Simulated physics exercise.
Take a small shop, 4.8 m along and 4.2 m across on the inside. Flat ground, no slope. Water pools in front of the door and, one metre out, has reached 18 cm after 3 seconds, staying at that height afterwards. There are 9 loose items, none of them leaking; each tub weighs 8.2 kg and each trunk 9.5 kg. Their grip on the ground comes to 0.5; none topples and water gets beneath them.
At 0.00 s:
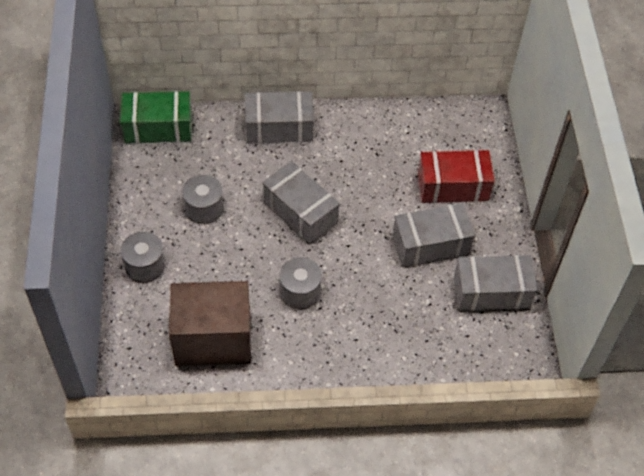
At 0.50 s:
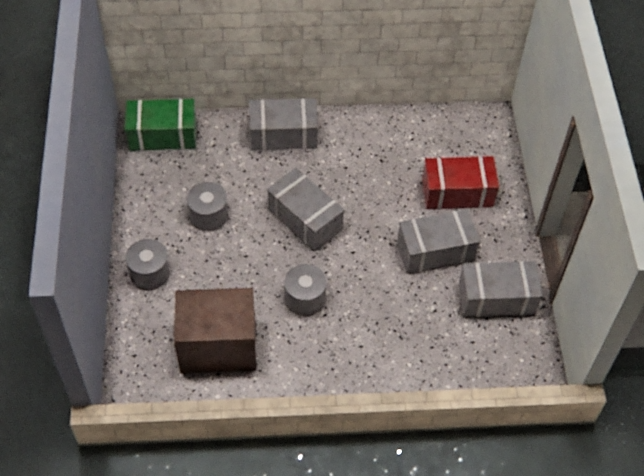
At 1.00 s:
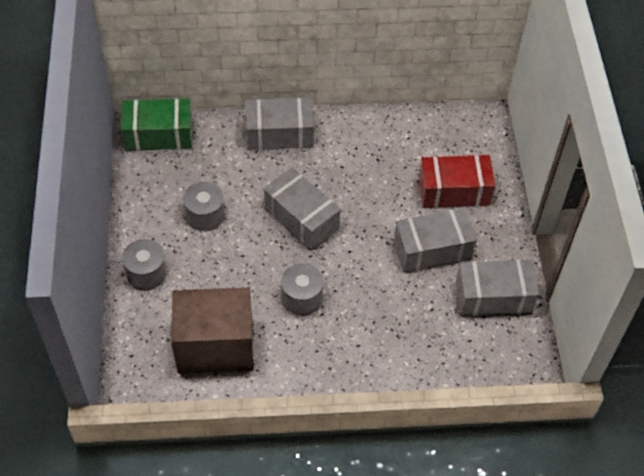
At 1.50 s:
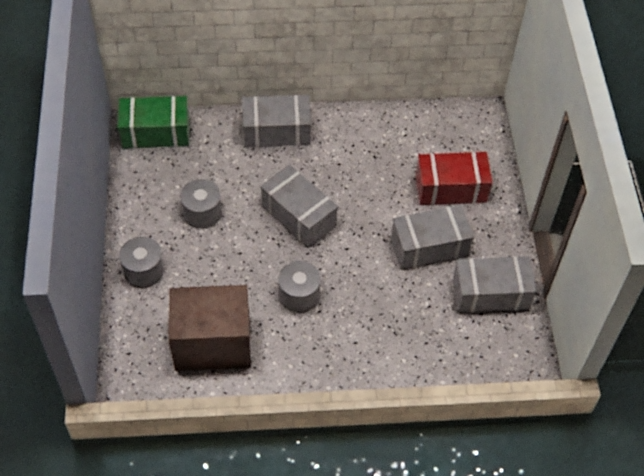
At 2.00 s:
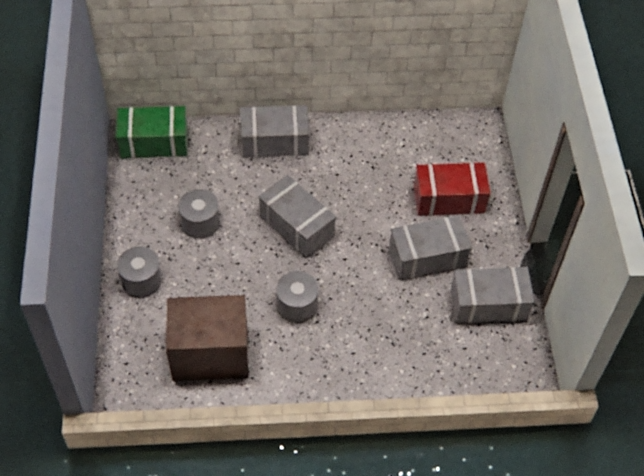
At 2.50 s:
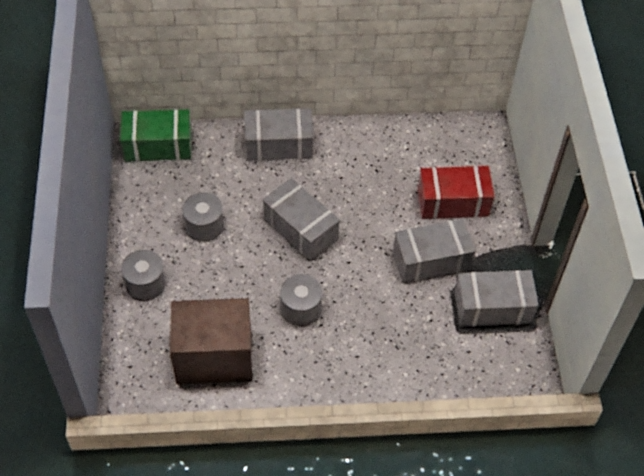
Dark water surrounding a small walled room, then seeping in through the right-hand doorway around grey trunks that stay still.
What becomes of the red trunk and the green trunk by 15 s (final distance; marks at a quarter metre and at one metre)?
Expect the red trunk to be a little shifted and the green trunk to be about where it started.
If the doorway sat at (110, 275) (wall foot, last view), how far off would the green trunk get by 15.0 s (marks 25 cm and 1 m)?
Under that change the green trunk is pushed a bit.
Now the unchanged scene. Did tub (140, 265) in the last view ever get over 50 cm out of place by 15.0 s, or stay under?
It is within.
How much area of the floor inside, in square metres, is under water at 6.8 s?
Close to 15 m2, I'd say.
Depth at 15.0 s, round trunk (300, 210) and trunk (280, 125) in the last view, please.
Around 8 cm and 5 cm.
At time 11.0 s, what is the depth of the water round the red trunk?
Roughly 2 cm deep.
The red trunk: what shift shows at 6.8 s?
By that time, close to 20 cm.
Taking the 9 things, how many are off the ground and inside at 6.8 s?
I count 1.
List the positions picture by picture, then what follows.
The first picture shows the red trunk at (457, 166) rests on the ground; the green trunk at (155, 107), on the bottom; 0.0 m2 under water; 0 of 9 have shifted.
The second picture shows the red trunk at (462, 173), on the bottom; the green trunk at (160, 114), on the bottom; 0.0 m2 under water; 0 of 9 have shifted.
The third picture shows the red trunk at (458, 171), on the bottom; the green trunk at (156, 114), on the bottom; 0.0 m2 under water; 0 of 9 have shifted.
The fourth picture shows the red trunk at (455, 168), on the bottom; the green trunk at (153, 112), on the bottom; water covers 0.0 m2; 0 of 9 have shifted.
The fifth picture shows the red trunk at (453, 179) rests on the ground; the green trunk at (151, 122) rests on the ground; water covers 0.1 m2; 0 of 9 have shifted.
The sixth picture shows the red trunk at (457, 182), on the bottom; the green trunk at (155, 125) rests on the ground; 0.5 m2 under water; 0 of 9 have shifted.
After 3.5 s the red trunk is near (457, 181), 0.0 m from its start, aground; the green trunk is near (155, 125), 0.0 m from its start, aground; 0 afloat.
After 6.8 s the red trunk is near (456, 167), 0.2 m from its start, aground; the green trunk is near (155, 125), 0.0 m from its start, aground; 1 afloat.
After 11.0 s the red trunk is near (456, 166), 0.2 m from its start, aground; the green trunk is near (145, 120), 0.1 m from its start, afloat; 8 afloat.
After 15.0 s the red trunk is near (463, 154), 0.4 m from its start, afloat; the green trunk is near (157, 127), 0.1 m from its start, afloat; 9 afloat.
